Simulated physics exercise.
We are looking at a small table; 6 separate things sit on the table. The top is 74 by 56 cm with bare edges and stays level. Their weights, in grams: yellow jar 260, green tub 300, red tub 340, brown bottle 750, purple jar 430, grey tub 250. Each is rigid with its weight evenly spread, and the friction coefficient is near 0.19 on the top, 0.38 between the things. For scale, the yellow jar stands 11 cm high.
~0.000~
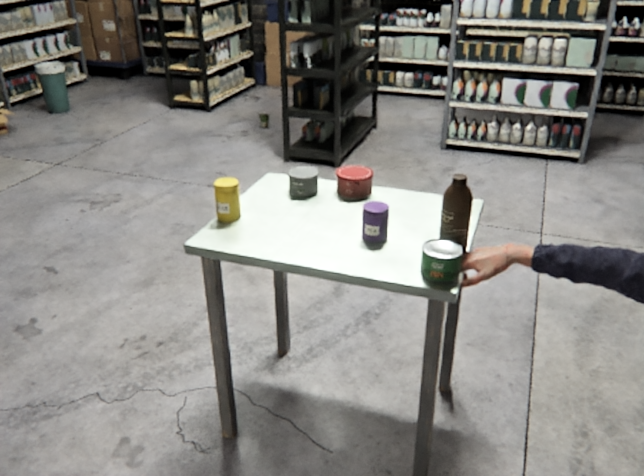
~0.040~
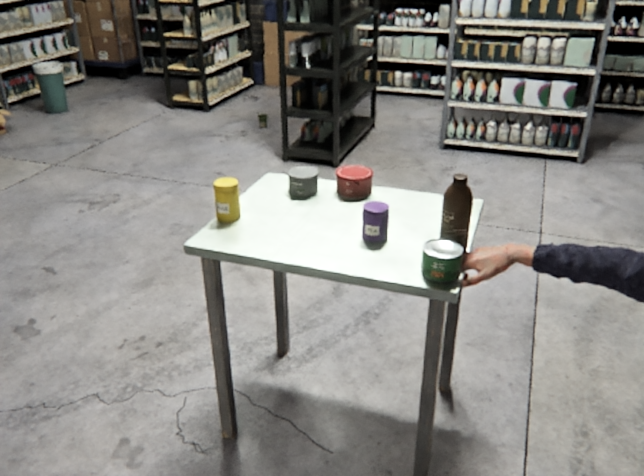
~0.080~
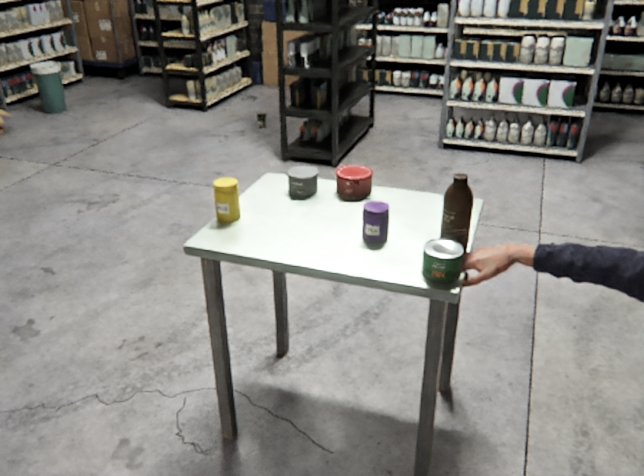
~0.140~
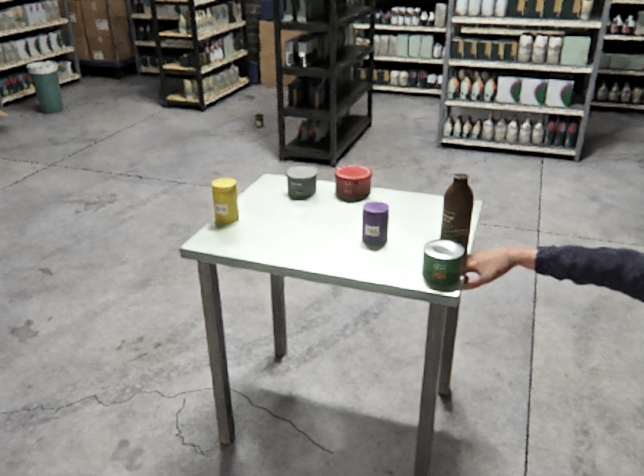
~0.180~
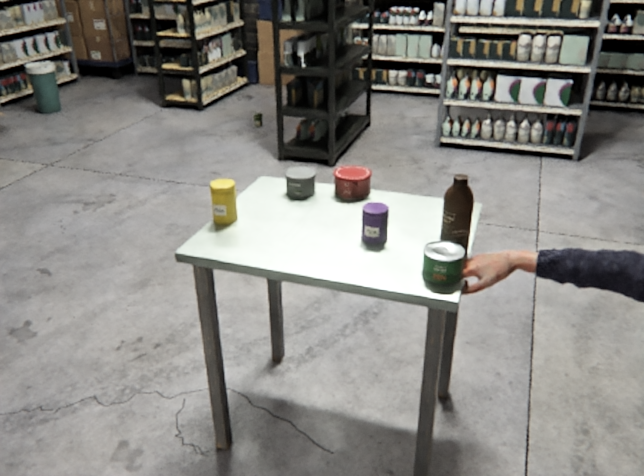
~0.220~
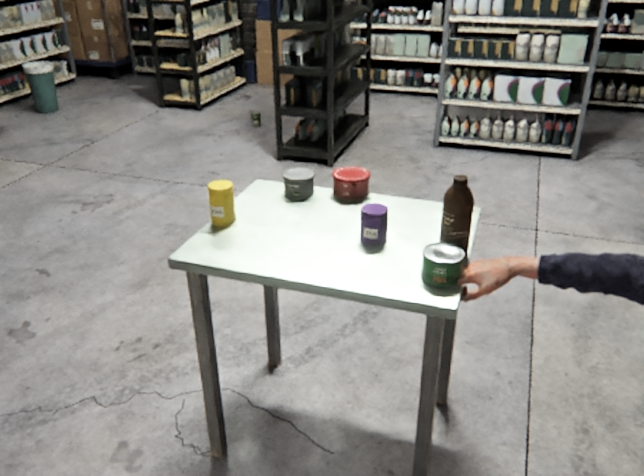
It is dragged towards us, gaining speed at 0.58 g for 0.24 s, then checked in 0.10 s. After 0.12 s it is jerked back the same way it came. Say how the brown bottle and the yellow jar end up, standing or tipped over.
The brown bottle is still upright, the yellow jar is still upright.
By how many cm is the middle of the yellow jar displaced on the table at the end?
About 10 cm.
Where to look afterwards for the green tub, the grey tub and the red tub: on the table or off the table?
The green tub finishes off the table; the grey tub ends off the table; the red tub ends off the table.
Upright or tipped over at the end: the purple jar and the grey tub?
The purple jar stays upright; the grey tub falls over.
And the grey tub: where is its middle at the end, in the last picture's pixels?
Around (323, 332).
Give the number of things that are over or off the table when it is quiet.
3 of them.
After 0.32 s, table 19 cm from its start; red tub and grey tub now off the table; brown bottle slid 13 cm near (455, 223); yellow jar slid 12 cm near (216, 209).
After 0.62 s, table 20 cm from its start; yellow jar slid 4 cm near (199, 223); brown bottle slid 4 cm near (449, 241); purple jar slid 4 cm.
After 0.72 s, table 11 cm from its start; brown bottle slid 5 cm near (449, 240); yellow jar slid 4 cm near (200, 223); green tub slid 7 cm.
After 0.92 s, green tub now off the table; brown bottle slid 11 cm near (452, 231); yellow jar slid 11 cm near (208, 215).
At rest (1.5 s), off the table and tipped over, grey tub; off the table but upright, green tub and red tub; not toppled but over 5 cm from the start, yellow jar, brown bottle and purple jar. In the last view, brown bottle near (453, 230), yellow jar near (209, 214).
